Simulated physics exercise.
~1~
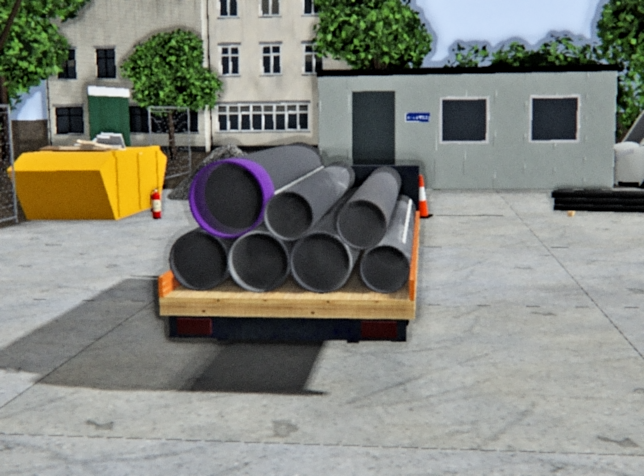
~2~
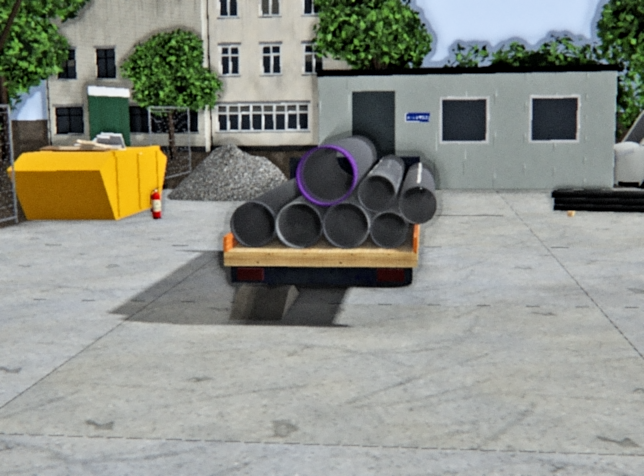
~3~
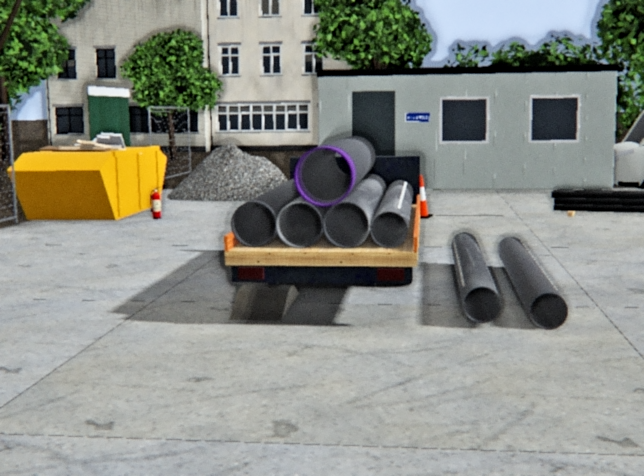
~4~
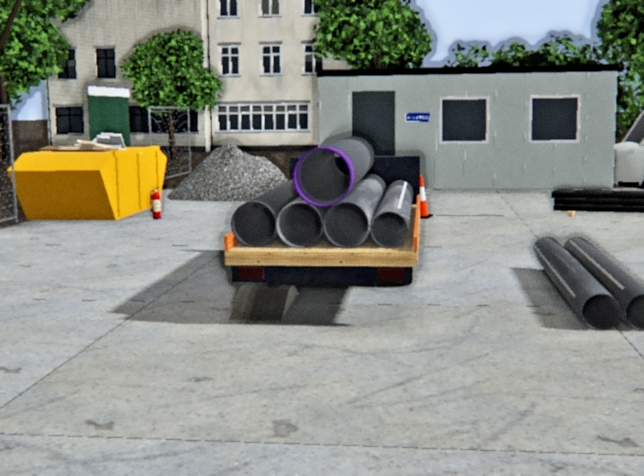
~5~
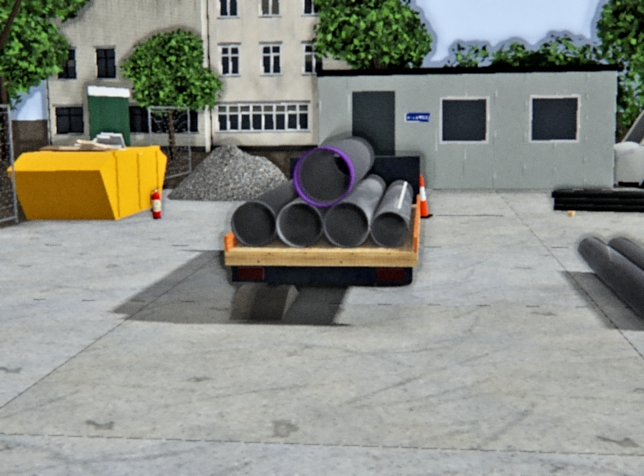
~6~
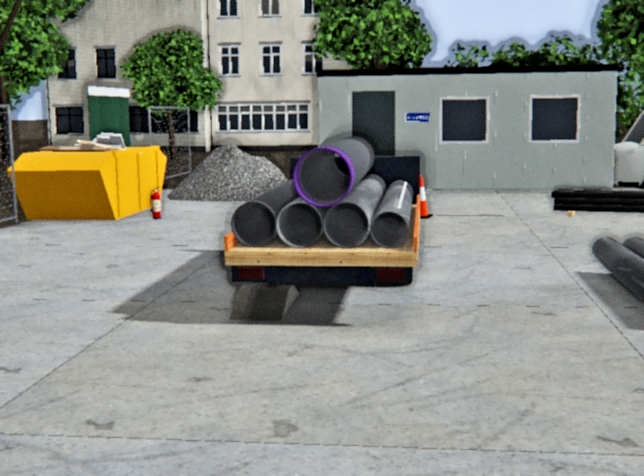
Low trailer of grey pipes creeping forward, two rolling off to the right across the yard, the purple-rimmed one staying on top.
